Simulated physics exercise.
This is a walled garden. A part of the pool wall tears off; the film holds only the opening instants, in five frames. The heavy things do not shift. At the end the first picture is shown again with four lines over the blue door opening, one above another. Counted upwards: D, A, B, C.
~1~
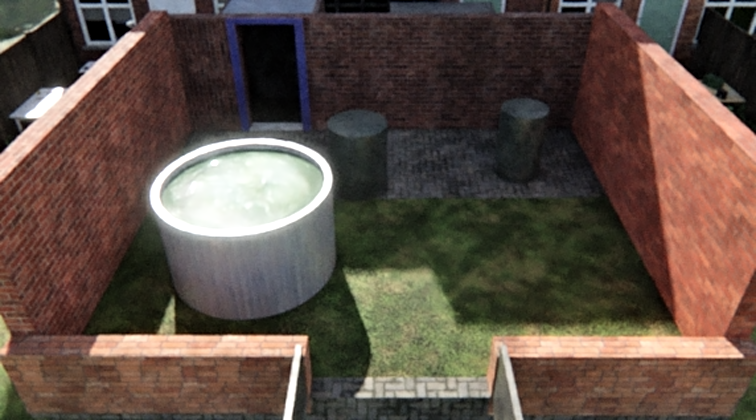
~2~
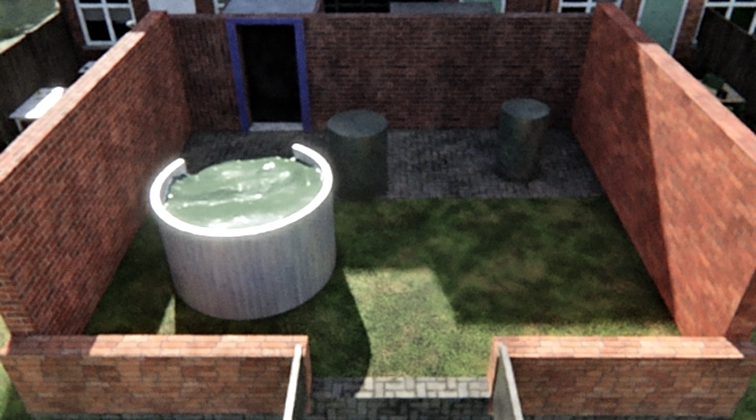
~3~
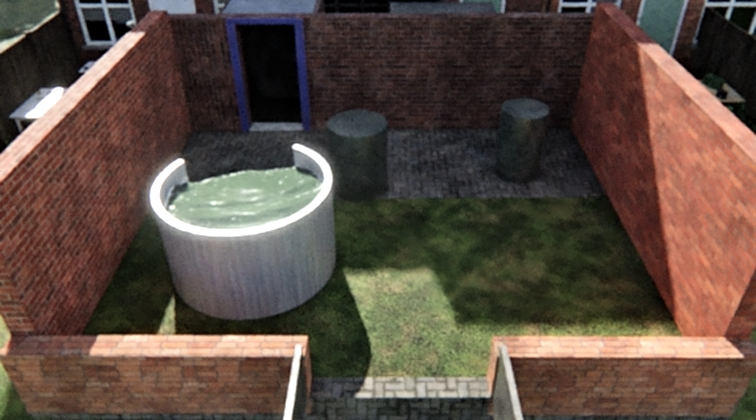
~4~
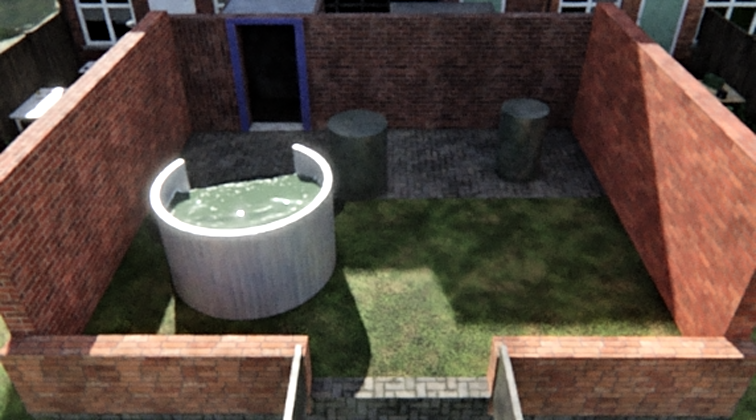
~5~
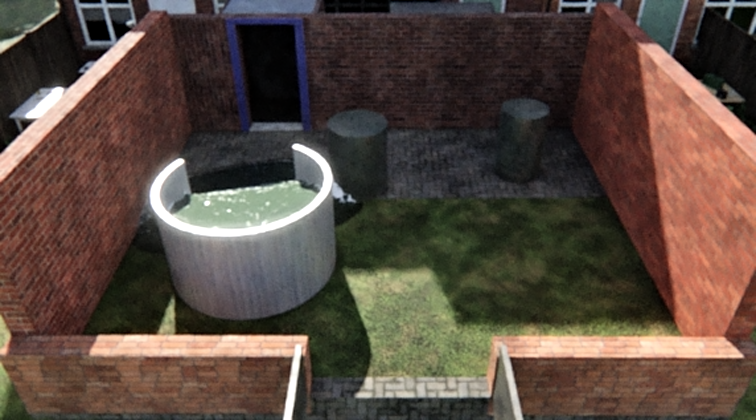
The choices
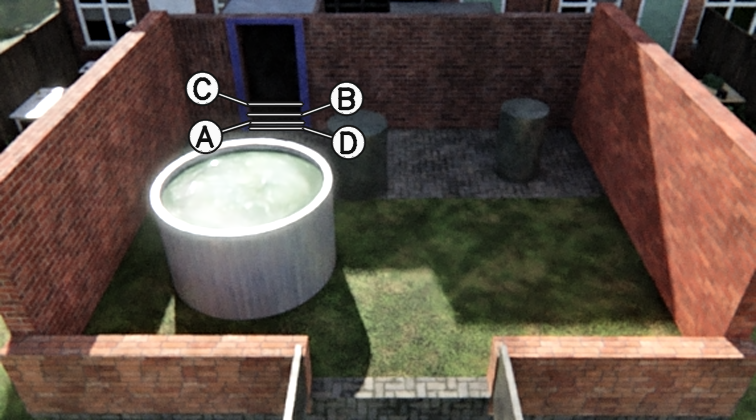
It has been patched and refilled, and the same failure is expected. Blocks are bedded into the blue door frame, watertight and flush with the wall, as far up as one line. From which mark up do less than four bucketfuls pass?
C.
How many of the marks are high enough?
One of them.
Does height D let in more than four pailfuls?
Yes, it does.
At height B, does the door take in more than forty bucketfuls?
No, it does not.
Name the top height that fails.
B it is.
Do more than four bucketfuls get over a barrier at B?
Yes.
On the marked copy, A at (276, 122); B at (275, 114); C at (274, 104); D at (277, 128); from the bottom up D, A, B, C.
Choosing A, dozens of bucketfuls pour in.
Choosing B, about 14 bucketfuls get in.
Choosing C, a bucket or two gets in.
Choosing D, dozens of bucketfuls pour in.
